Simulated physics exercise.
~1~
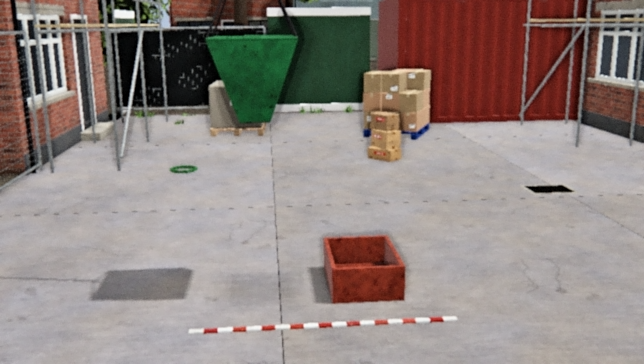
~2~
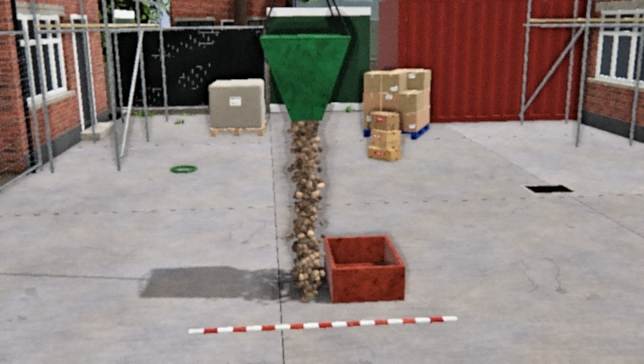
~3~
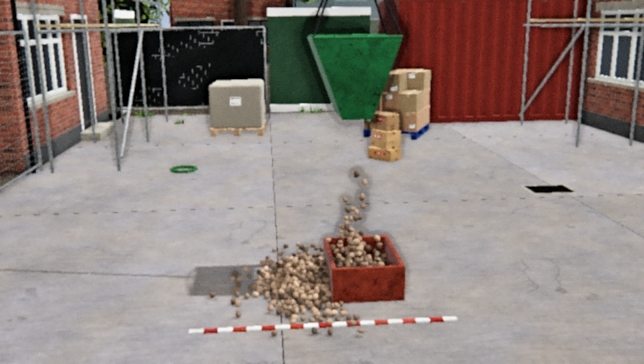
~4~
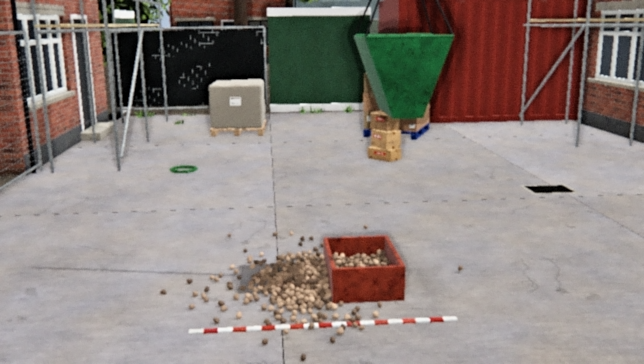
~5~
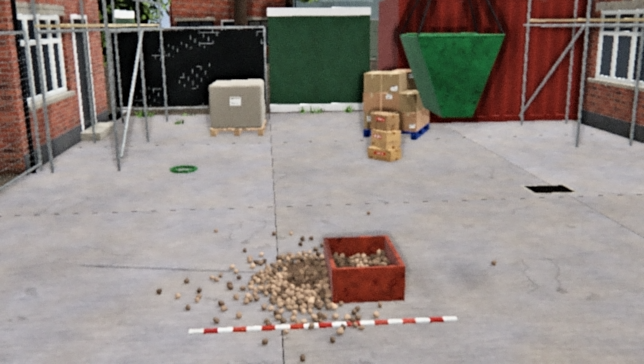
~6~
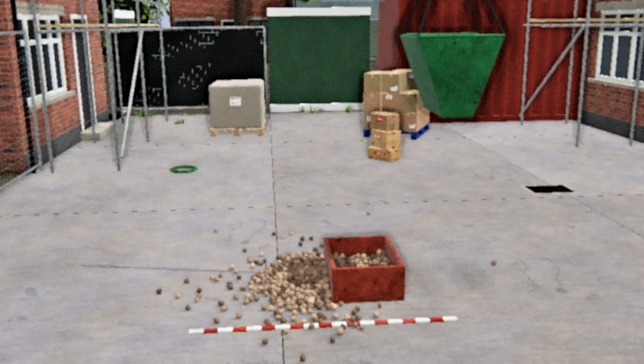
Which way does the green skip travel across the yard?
The green skip travels to the right, passing in front of the stacked boxes and the red container wall.
